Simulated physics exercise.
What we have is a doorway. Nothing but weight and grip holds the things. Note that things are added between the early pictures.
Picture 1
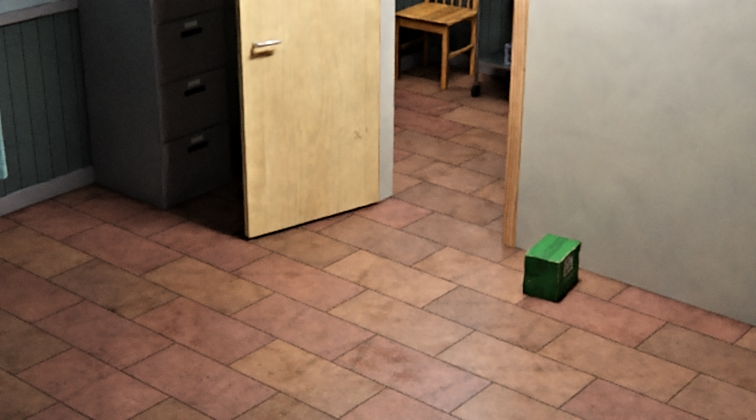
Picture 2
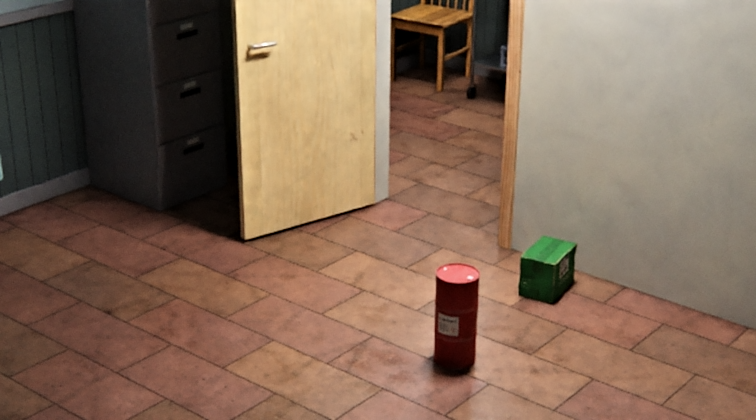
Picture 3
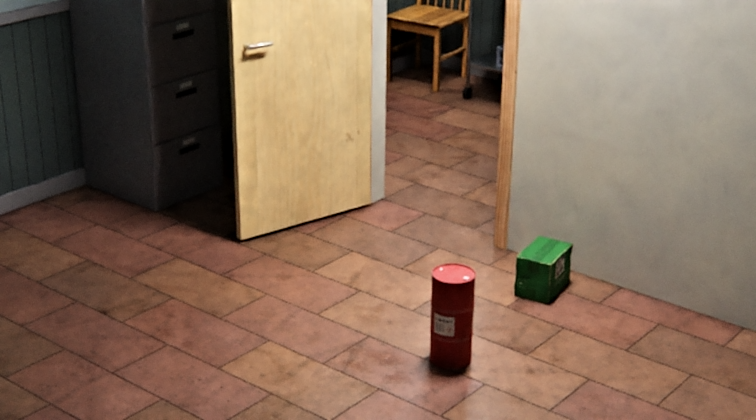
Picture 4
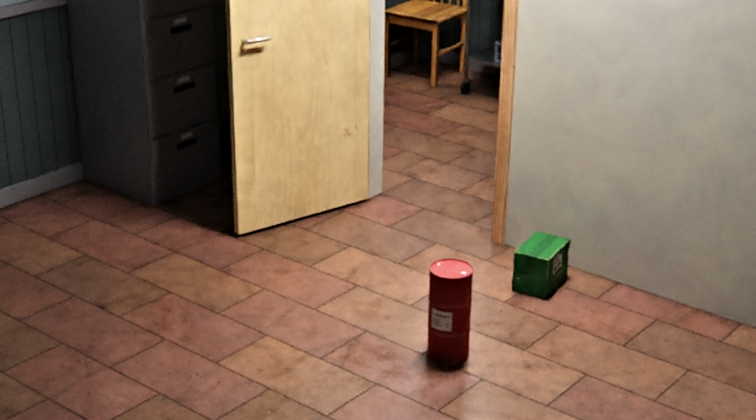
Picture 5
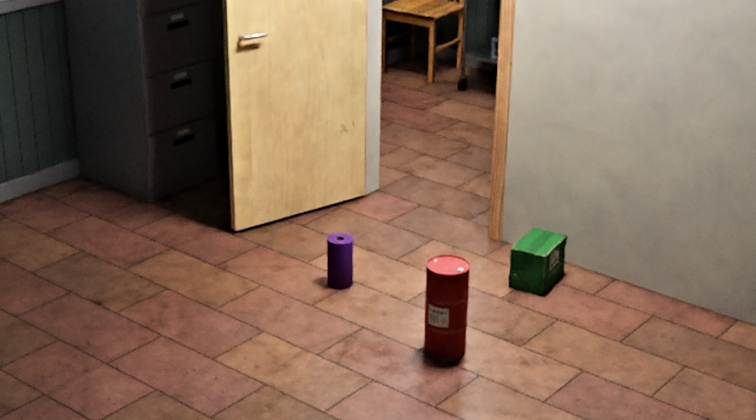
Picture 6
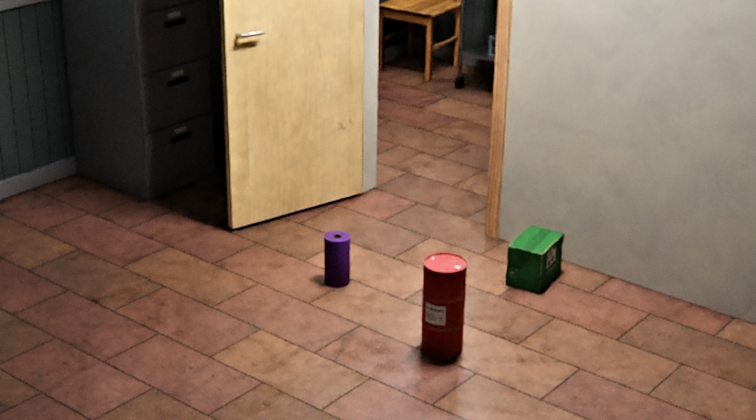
A red canister appears on the tiled floor in front of a wide-open door, to the left of a green parcel that is there from the start. Later a purple roll appears farther left, near the door, while the view drifts slightly and the door stays still.
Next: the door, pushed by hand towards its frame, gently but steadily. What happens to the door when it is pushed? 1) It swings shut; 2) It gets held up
It swings shut.
Then, 0.50 s past the last view, door 85° open.
Then, 0.80 s past the last view, door 61° open.
Then, 1.10 s past the last view, door 35° open.
Then, 1.40 s past the last view, door 7° open.
Finally, door 0° open; all 3 still in place. Final places as the last picture's camera would see them, purple roll near (337, 259).
